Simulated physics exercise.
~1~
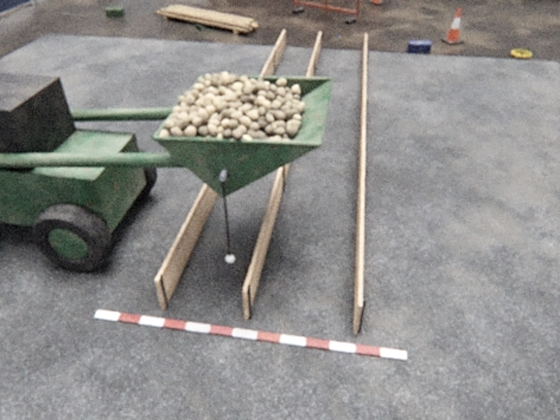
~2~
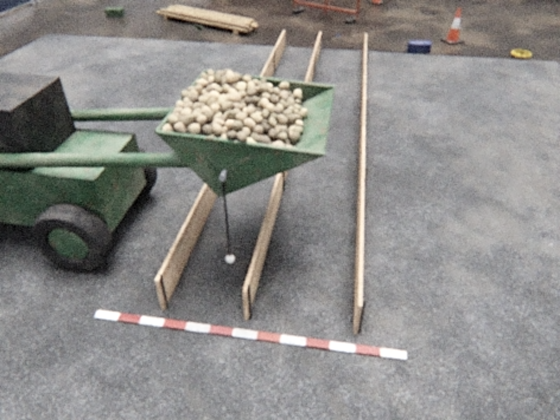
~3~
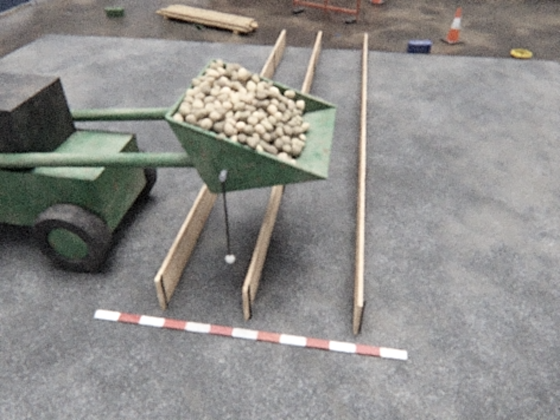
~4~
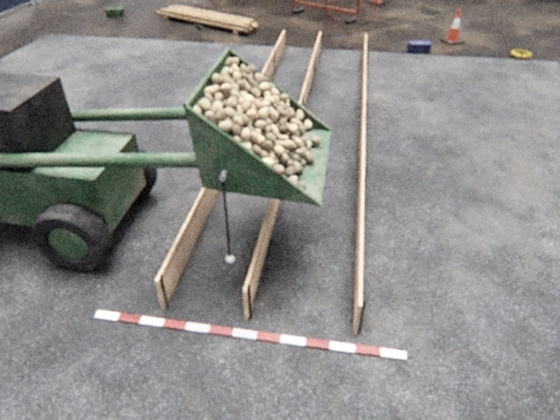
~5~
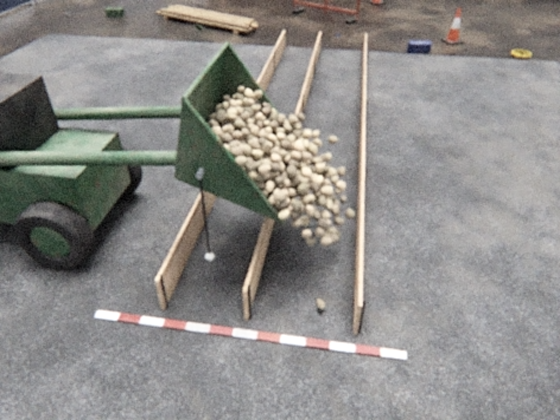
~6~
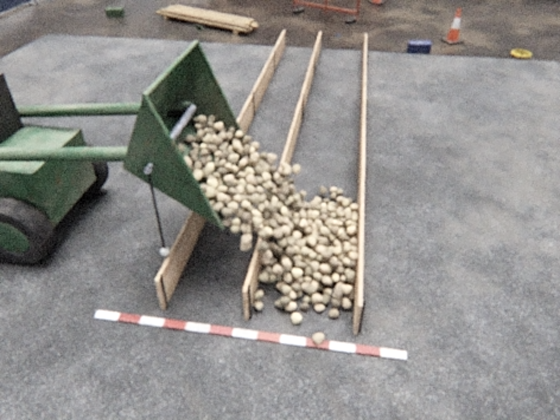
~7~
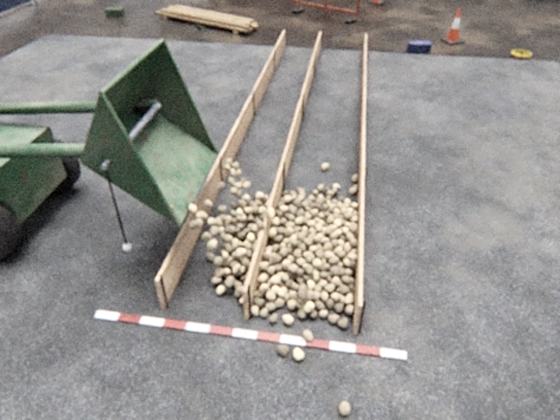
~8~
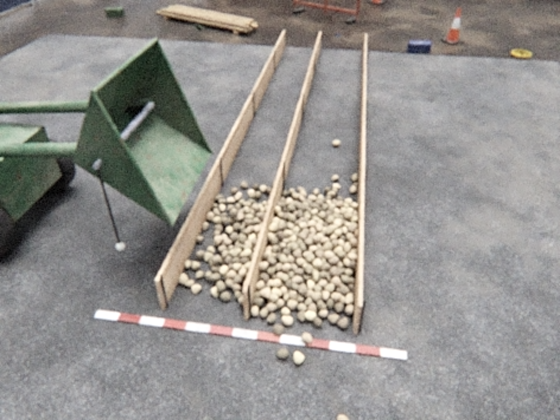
On grey ground, a green loader tips round stones between boards and backs away left.
